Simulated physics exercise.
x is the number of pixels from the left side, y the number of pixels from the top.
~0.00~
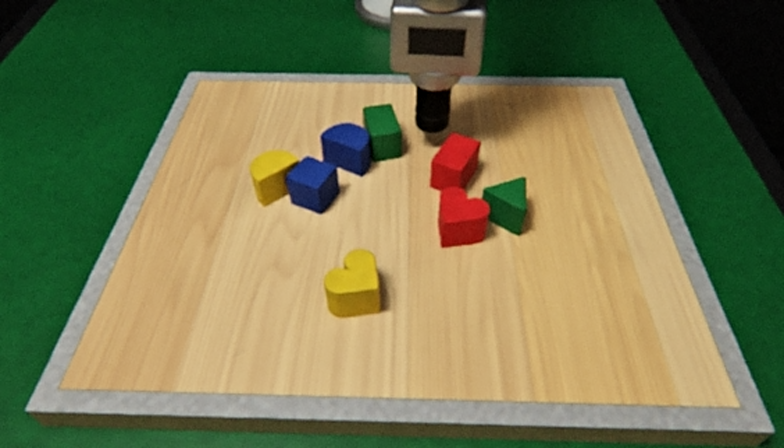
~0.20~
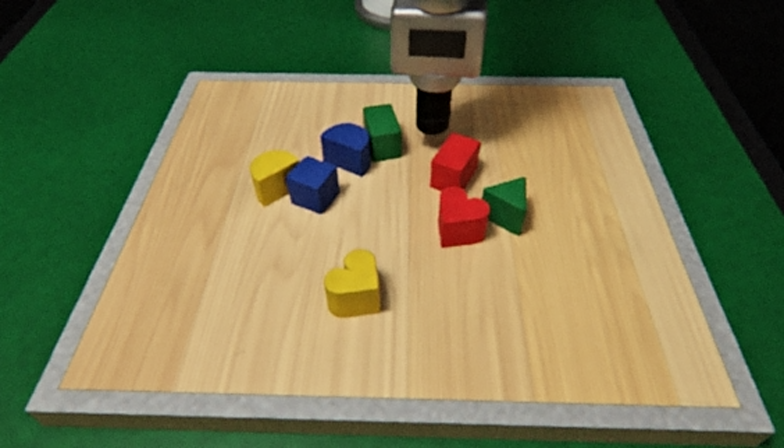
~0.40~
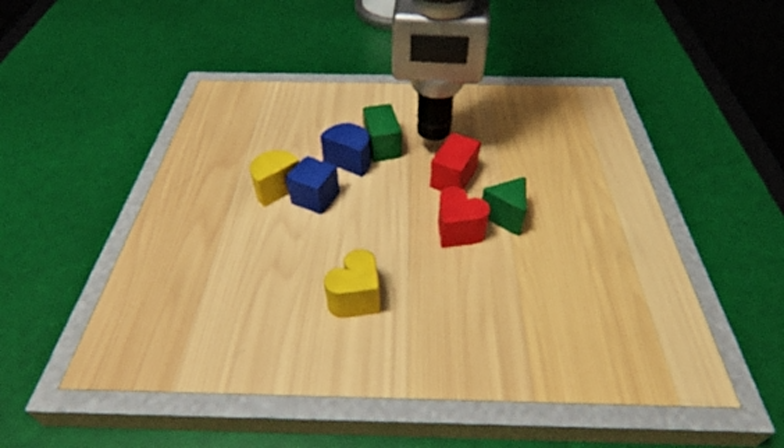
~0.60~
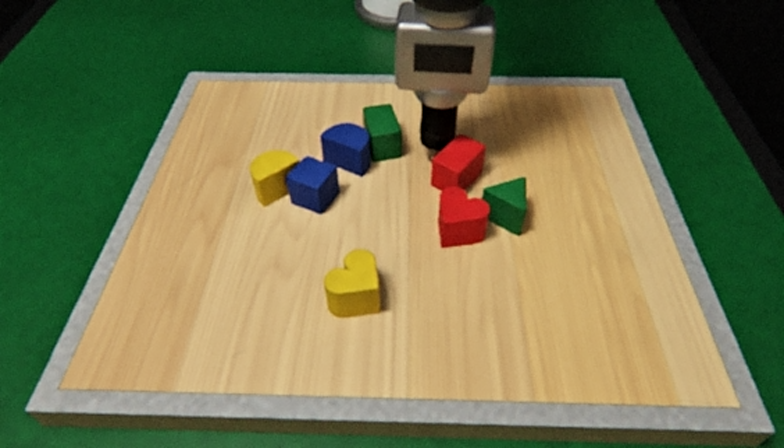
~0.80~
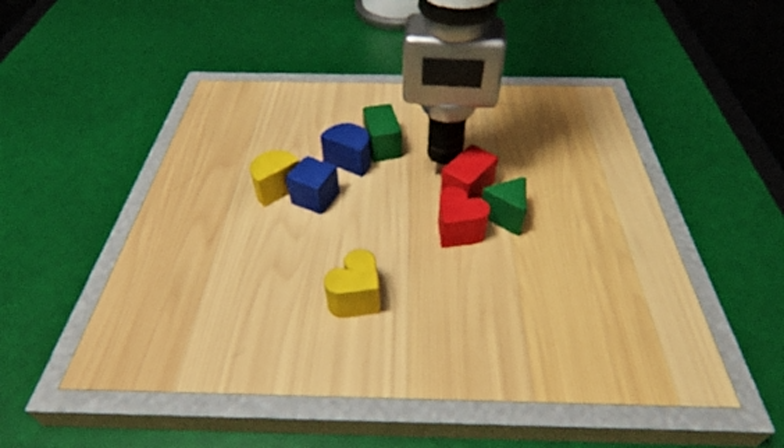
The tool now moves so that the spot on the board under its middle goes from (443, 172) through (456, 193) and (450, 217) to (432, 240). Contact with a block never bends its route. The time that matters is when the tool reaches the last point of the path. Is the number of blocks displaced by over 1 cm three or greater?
Yes, that is what happens.
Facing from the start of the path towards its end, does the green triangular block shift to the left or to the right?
It is displaced to the left.
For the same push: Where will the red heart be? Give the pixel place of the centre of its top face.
It will likely be found at (460, 242).
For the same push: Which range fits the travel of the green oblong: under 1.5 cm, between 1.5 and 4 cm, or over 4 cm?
It goes hardly anywhere, under 1.5 cm.
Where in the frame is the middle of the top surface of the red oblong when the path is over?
At (496, 191).
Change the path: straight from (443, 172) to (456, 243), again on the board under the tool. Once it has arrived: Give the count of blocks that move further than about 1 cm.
I'd put the number at three or more.
The first path, step by step. One third of the way, tool (458, 176); red heart (461, 209); red oblong (490, 183); green triangular block (519, 197), turned 25° anticlockwise.
Two thirds of the way, tool (451, 199); red heart (461, 225); red oblong (496, 191); green triangular block (528, 202), turned 35° anticlockwise.
At the end, tool (433, 222); green oblong in place; red heart (460, 242), turned 50° anticlockwise; red oblong (496, 191); green triangular block (528, 202), turned 35° anticlockwise.
